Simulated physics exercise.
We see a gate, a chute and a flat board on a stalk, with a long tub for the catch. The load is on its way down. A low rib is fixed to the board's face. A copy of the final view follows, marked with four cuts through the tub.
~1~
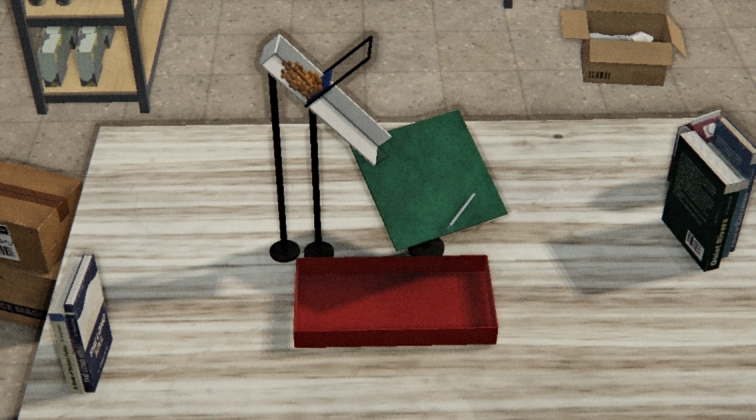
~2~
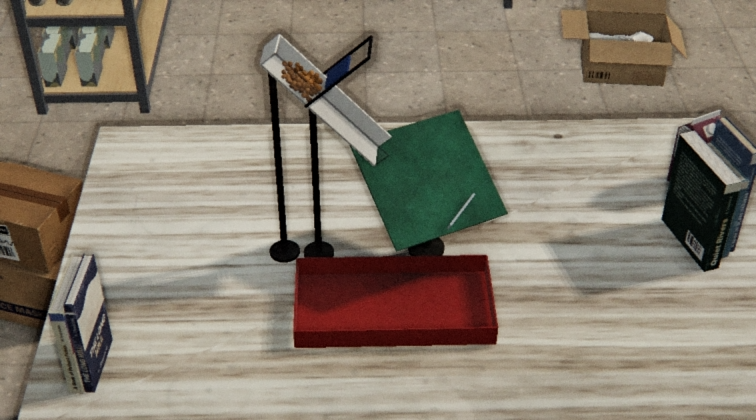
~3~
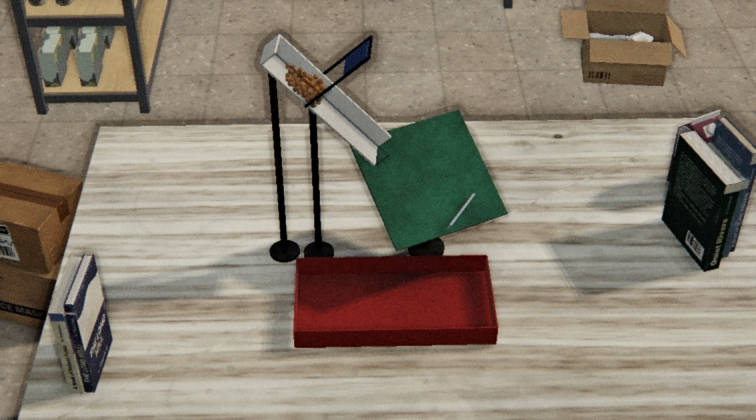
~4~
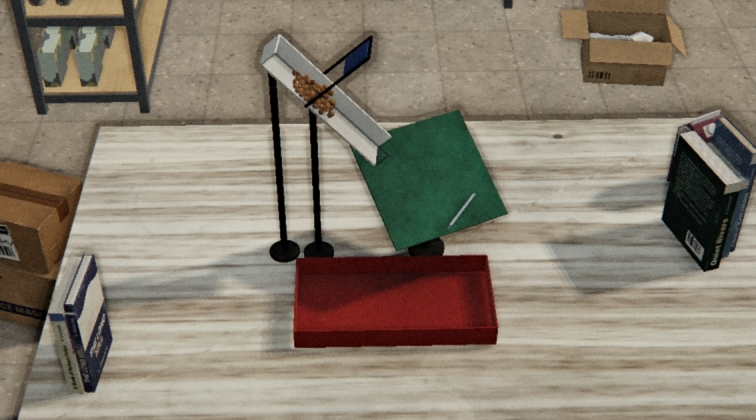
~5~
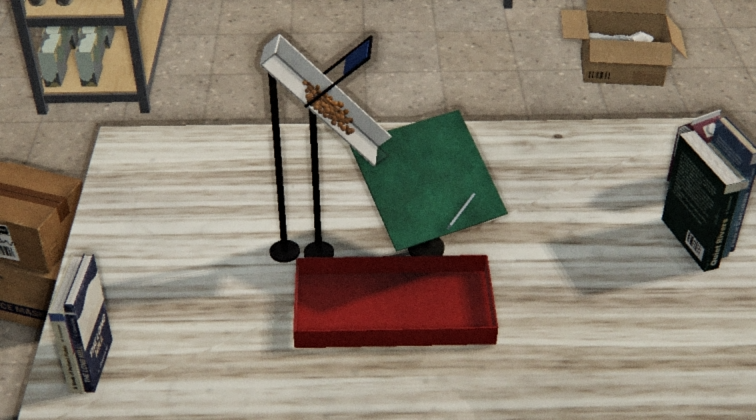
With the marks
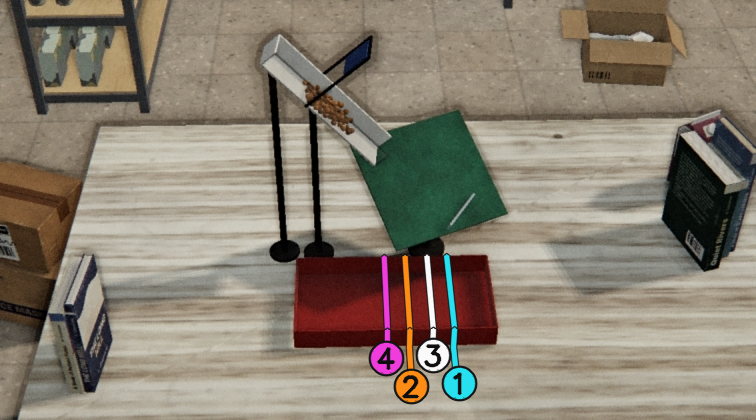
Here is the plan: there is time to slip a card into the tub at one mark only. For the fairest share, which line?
1 works best here.
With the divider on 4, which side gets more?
The right side.
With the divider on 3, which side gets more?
More lands on the right.
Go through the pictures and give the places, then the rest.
The first picture shows load behind the gate near (304, 82), roasted chickpeas; lip of the chute near (376, 157), sloping fairly steeply.
The second picture shows middle of the board near (429, 178), tilted fairly steeply; middle of its low edge near (454, 232); of its high edge near (405, 125).
The third picture shows front corners of the tub near (294, 331) and (498, 327), empty; front of the load near (320, 99).
The fourth picture shows middle of the load near (318, 91); its front near (332, 114), close to a third of the way to the lip; rib from (474, 194) to (451, 225).
The fifth picture shows middle of the load near (326, 108); its front near (351, 131), close to two thirds of the way to the lip.
On the marked copy, line 1 crosses the front rim at (454, 328); line 2 crosses the front rim at (409, 329); line 3 crosses the front rim at (433, 328); line 4 crosses the front rim at (387, 329).
For line 1, of what is caught, close to two thirds on the left of the divider, close to a third on the right.
For line 2, of what is caught, none at all on the left of the divider, the whole lot on the right.
For line 3, of what is caught, a small share on the left of the divider, all but a few on the right.
For line 4, of what is caught, none at all on the left of the divider, the whole lot on the right.
